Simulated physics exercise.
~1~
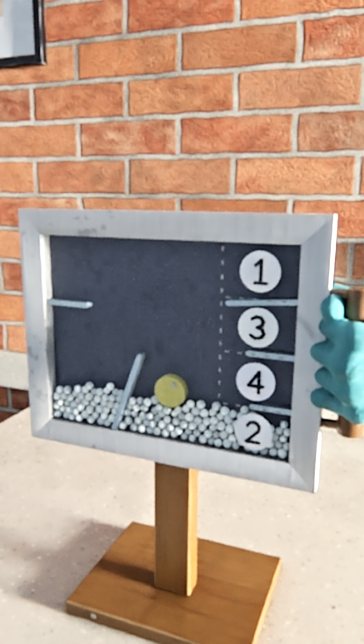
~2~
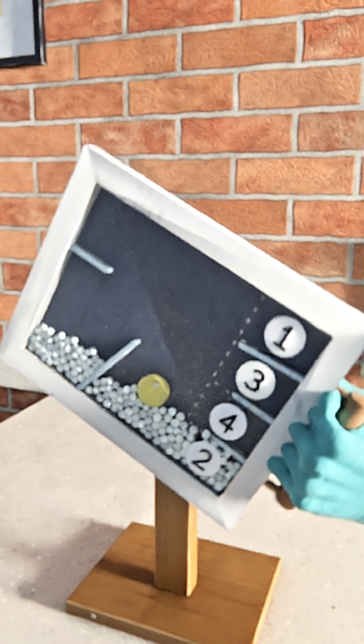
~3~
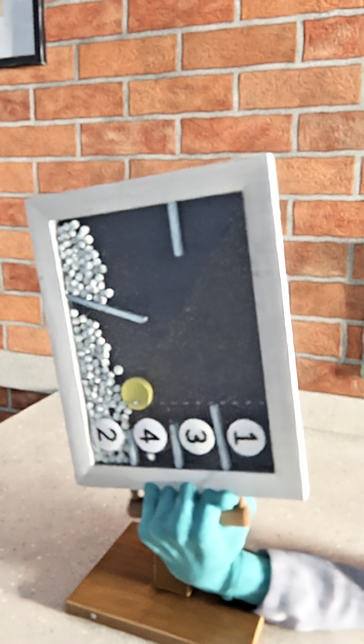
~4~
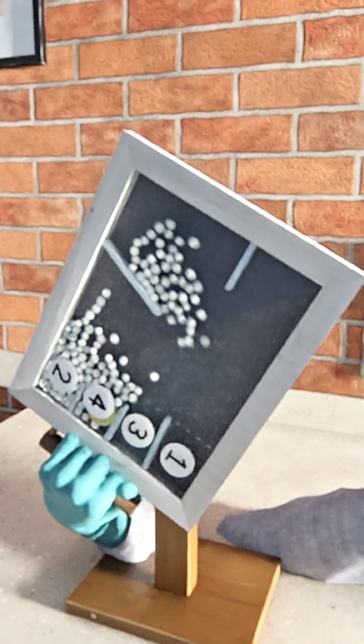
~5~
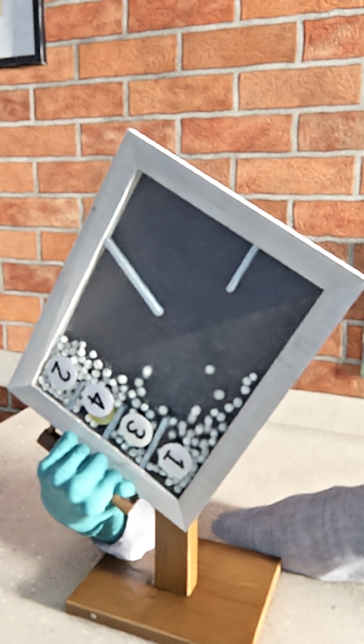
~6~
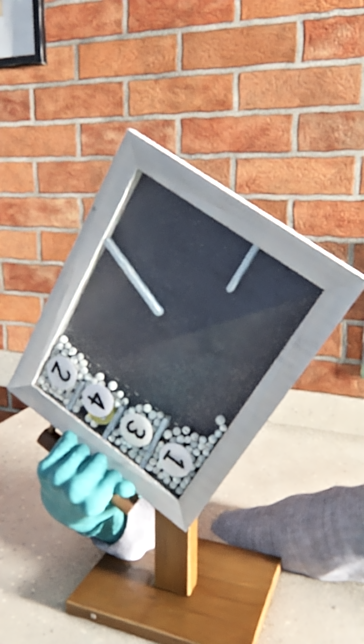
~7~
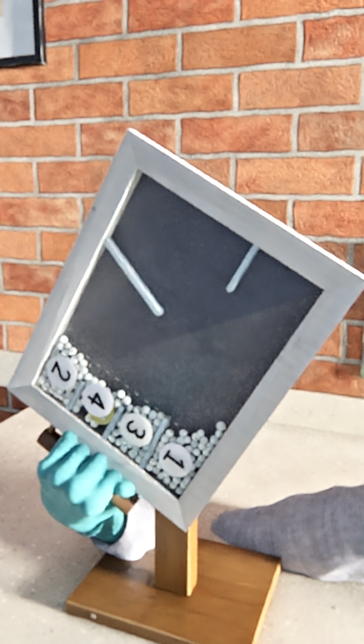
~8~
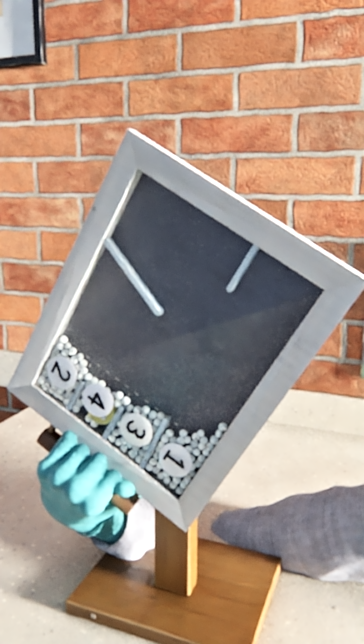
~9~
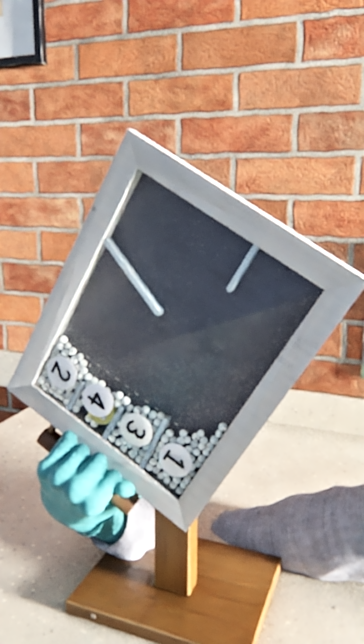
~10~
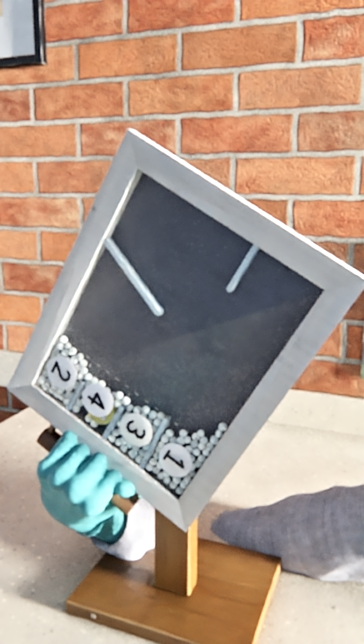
In front of a red brick wall, seen from a fixed spot straight ahead, a pale-framed box with a dark interior stands on a wooden post and base. White beads cover its floor with a yellow disc resting on them, two thin bars stand at the left, and four numbered pockets line the right side. A teal-gloved hand turns the box clockwise well past a quarter turn, bringing the pockets to the bottom. Beads gather at the left, then spill off a bar and spread across the pockets. The box stops tilted, the beads settled over all four numbers and the disc almost hidden at number four.
